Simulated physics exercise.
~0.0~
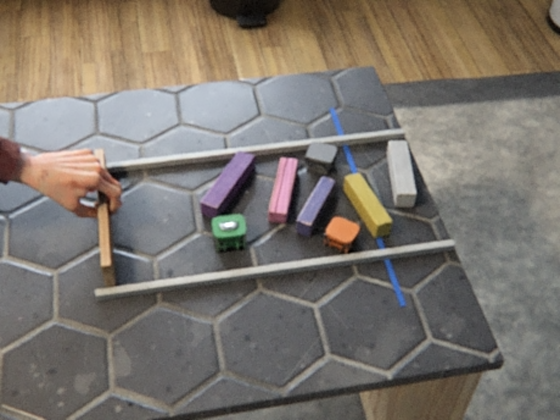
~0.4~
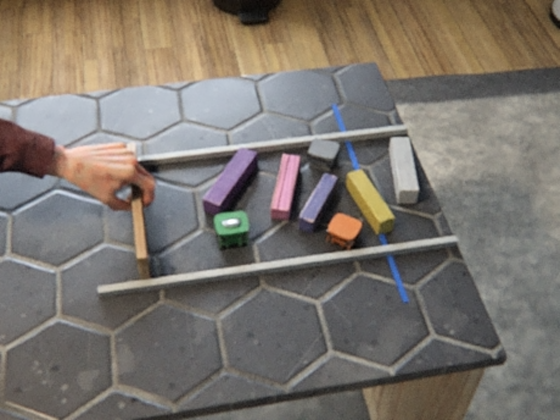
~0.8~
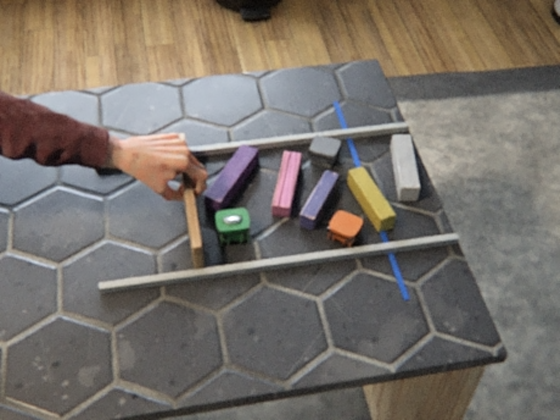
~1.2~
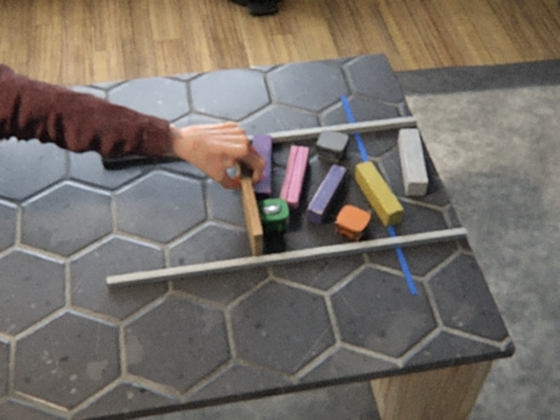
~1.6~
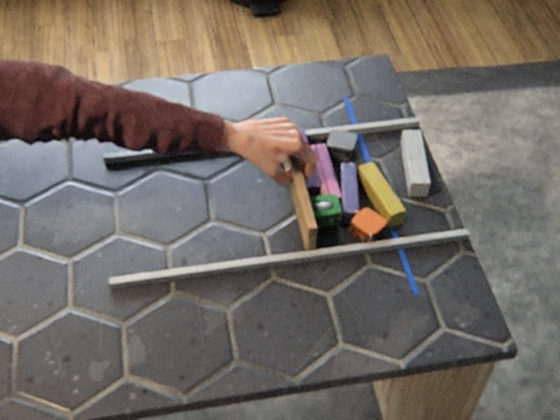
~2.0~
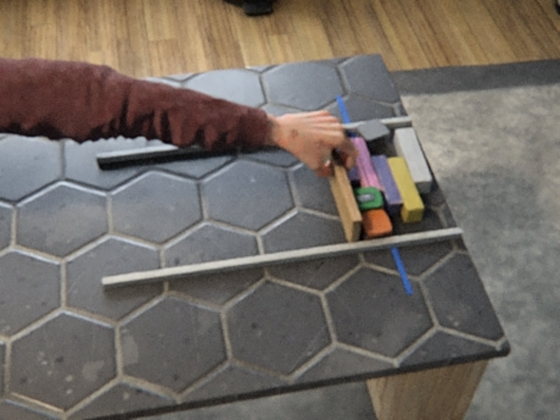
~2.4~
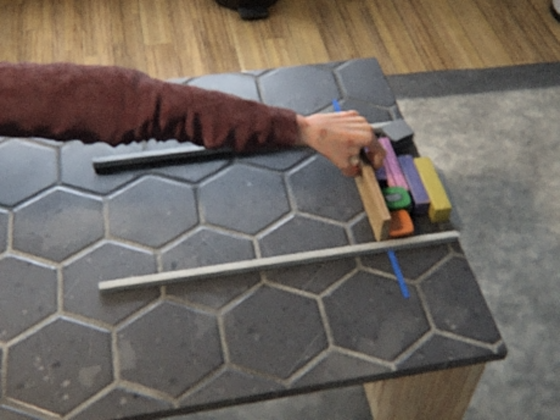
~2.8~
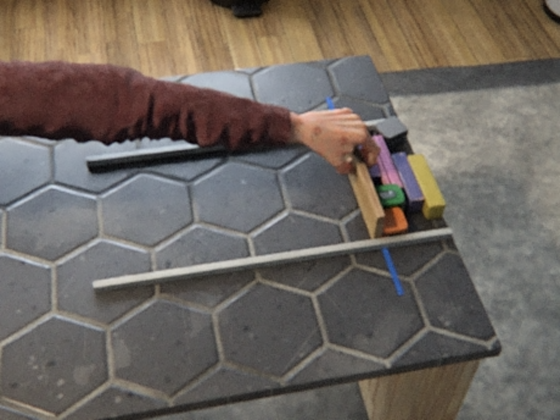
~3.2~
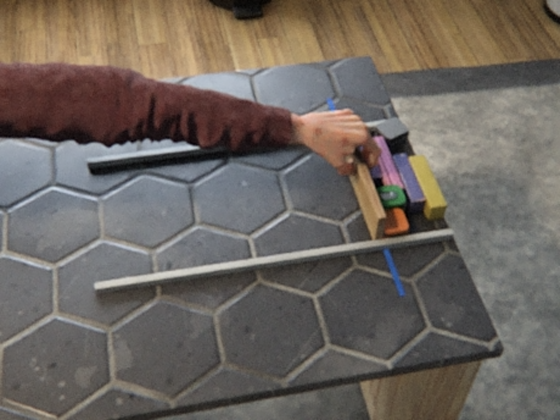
The clip opens on a hand holding an upright wooden board at the left end of two pale rails on a dark hexagon-tiled table, with colourful blocks scattered at angles between them and a blue tape line near the right edge. The hand slides the board right, reaching the purple bar and green case first. The pink stick is swept along next, and the blocks bunch together past the tape. The white bar, pushed to the edge, tips off and drops from sight. The board then stops, leaving the remaining blocks crowded at the table's edge.
